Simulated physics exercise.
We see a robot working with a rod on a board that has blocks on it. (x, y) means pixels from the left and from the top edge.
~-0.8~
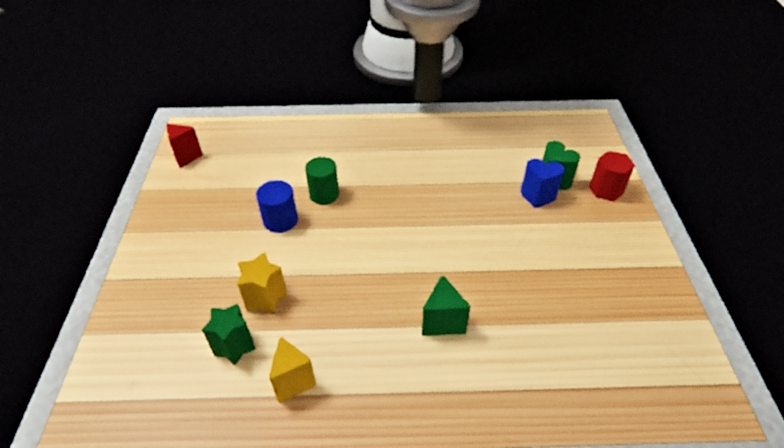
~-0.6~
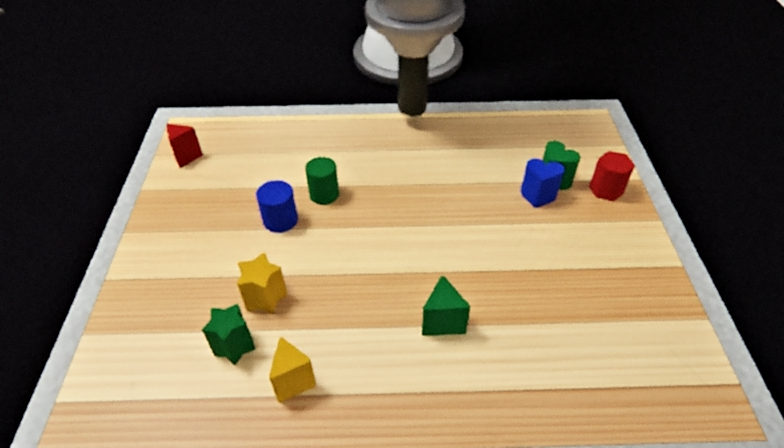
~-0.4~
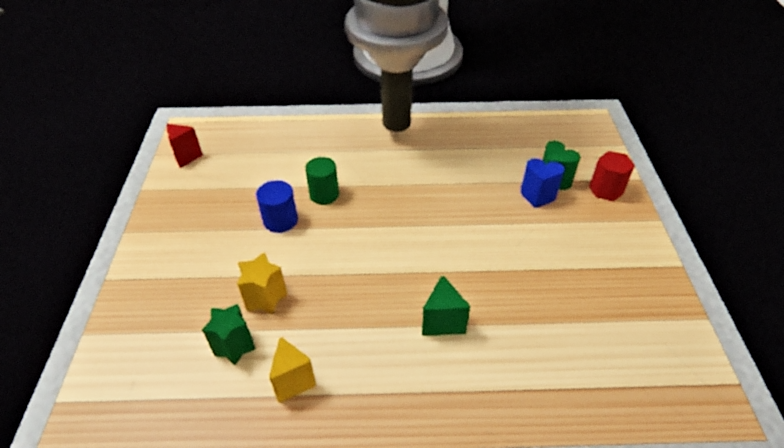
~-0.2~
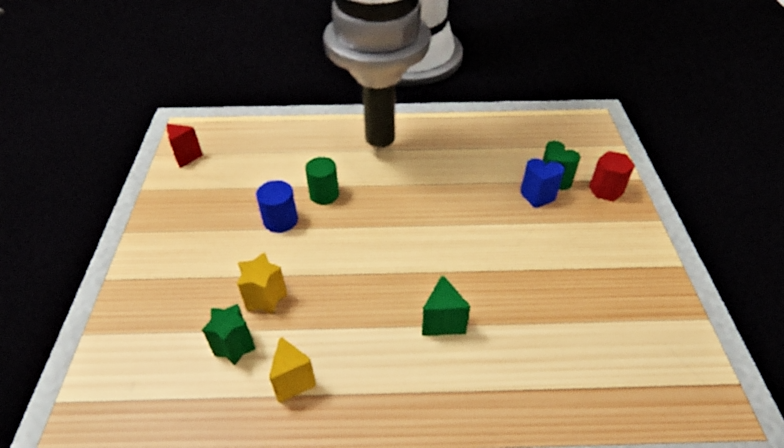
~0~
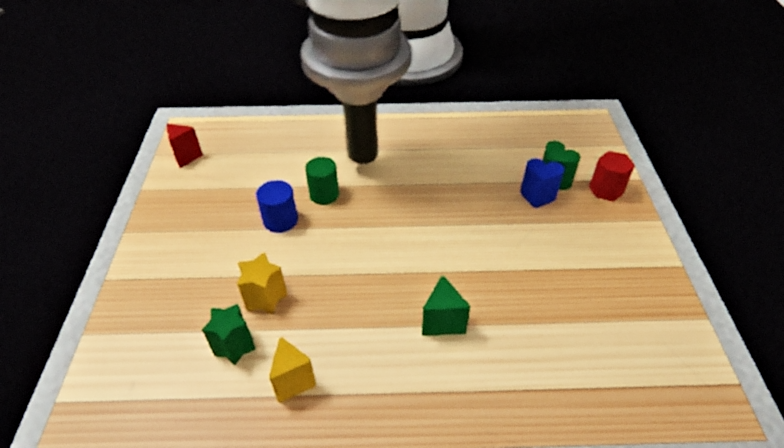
To begin with, a robot arm holds a dark rod at the far edge of a wooden board scattered with red, blue, green and yellow blocks. The arm then moves the rod steadily toward the viewer and to the left, ending just right of the green cylinder, while every block stays still.
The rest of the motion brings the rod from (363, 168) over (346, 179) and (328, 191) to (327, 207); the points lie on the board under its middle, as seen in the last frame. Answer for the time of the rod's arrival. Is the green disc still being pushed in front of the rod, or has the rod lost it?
Slipped loose.
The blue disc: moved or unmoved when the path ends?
Once the path is done, it is somewhere new.
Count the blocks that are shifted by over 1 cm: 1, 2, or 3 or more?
It displaces two.
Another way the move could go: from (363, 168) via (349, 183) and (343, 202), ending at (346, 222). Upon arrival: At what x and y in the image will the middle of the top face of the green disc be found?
Answer: (306, 178).
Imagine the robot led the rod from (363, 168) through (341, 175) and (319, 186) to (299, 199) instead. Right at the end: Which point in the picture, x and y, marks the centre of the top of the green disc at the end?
When the path ends, it will be at (298, 193).
The first path, step by step. Halfway along, rod at (334, 172); green disc at (309, 173).
At the end, rod at (326, 194); blue disc at (258, 200); green disc at (294, 192).
